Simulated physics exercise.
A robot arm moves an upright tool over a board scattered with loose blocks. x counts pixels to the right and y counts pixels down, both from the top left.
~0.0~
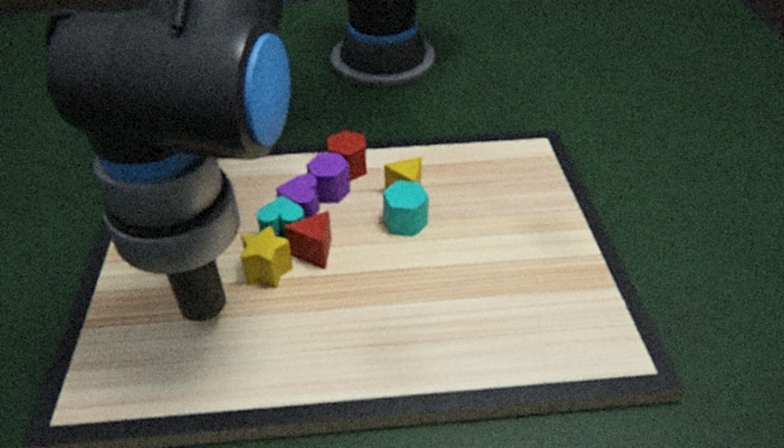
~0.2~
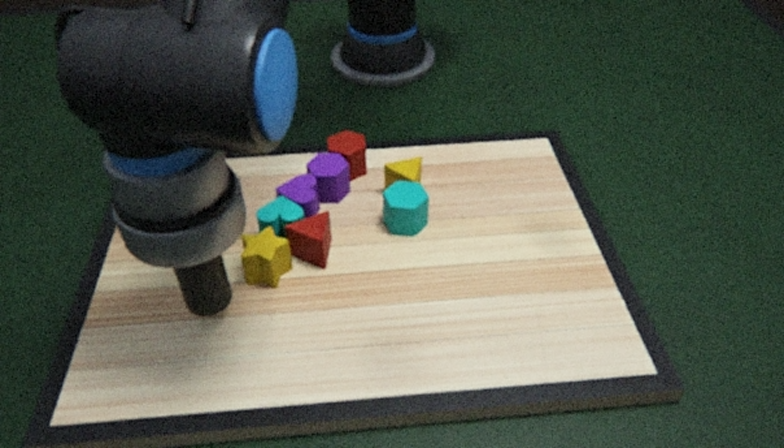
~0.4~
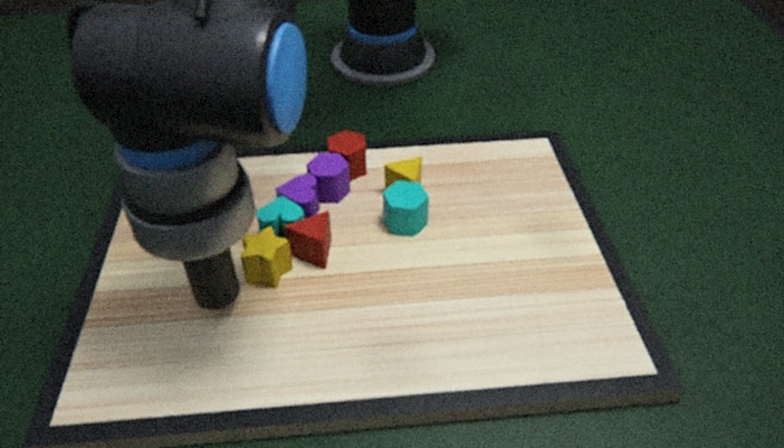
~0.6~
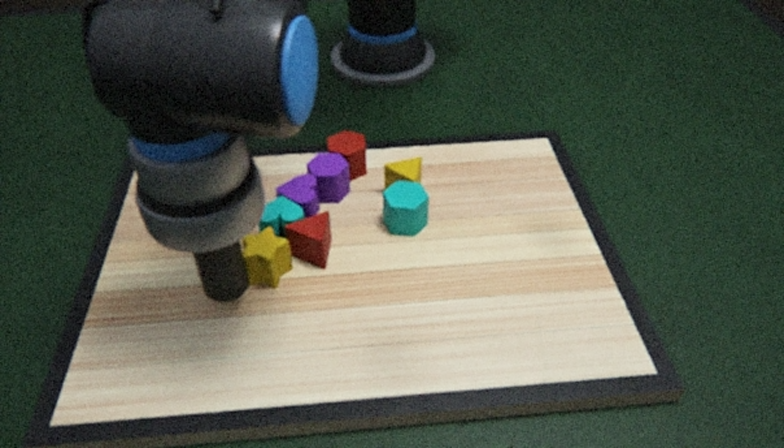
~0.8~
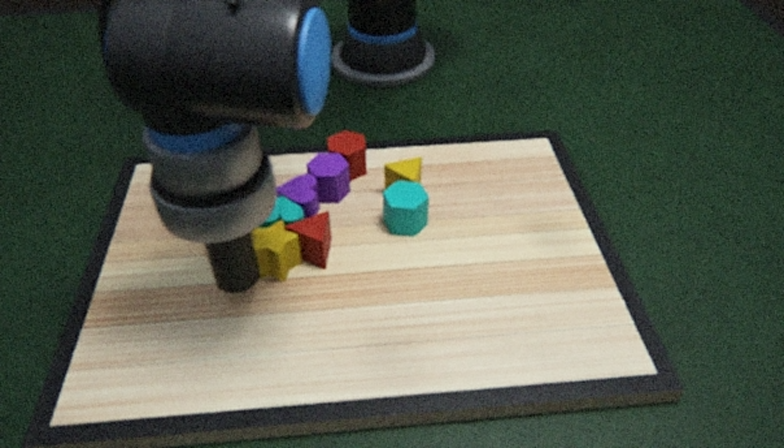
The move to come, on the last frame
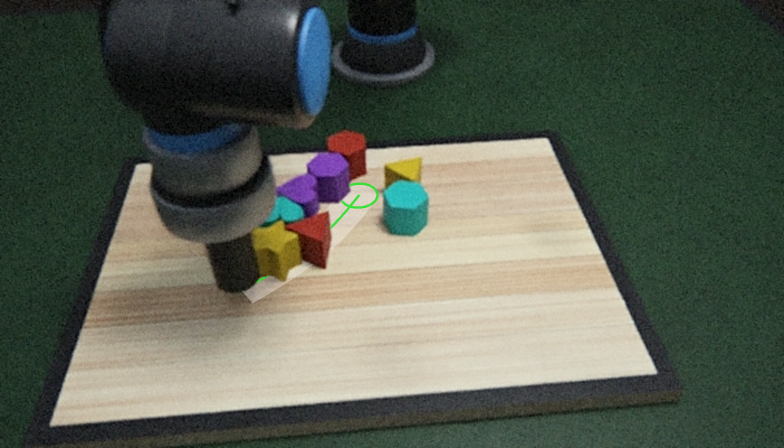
On a wooden board, a robot arm moves its upright tool away from the viewer and rightward, nudging a yellow star-shaped block.
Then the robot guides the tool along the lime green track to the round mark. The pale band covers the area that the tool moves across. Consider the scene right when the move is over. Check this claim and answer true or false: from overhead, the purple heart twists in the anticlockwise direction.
True.
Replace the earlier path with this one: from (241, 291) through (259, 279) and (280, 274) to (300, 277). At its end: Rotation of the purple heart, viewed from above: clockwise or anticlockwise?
Looking from above, the answer is counterclockwise.
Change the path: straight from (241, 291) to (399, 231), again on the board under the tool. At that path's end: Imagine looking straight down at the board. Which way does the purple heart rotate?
From overhead, the rotation is counterclockwise.
Drawn move, from (241, 291) by way of (313, 244) to (359, 195).
What follows on the original path. One third of the way, tool at (290, 246); yellow star-shaped block at (324, 209); turquoise heart at (313, 185), turned 55° anticlockwise; purple heart at (302, 166), turned 55° anticlockwise; red triangular block at (360, 203), turned 25° clockwise; red hexagon at (355, 133), turned 25° clockwise.
Two thirds of the way, tool at (330, 214); yellow star-shaped block at (367, 184), turned 10° clockwise; turquoise heart at (327, 170), turned 100° anticlockwise; purple heart at (298, 161), turned 85° anticlockwise; red triangular block at (399, 178), turned 30° clockwise; red hexagon at (357, 131), turned 35° clockwise.
At the end, tool at (358, 182); yellow star-shaped block at (396, 163), turned 50° clockwise; turquoise heart at (337, 151), turned 165° anticlockwise; purple heart at (297, 161), turned 85° anticlockwise; red triangular block at (427, 169), turned 70° clockwise; red hexagon at (357, 131), turned 35° clockwise.
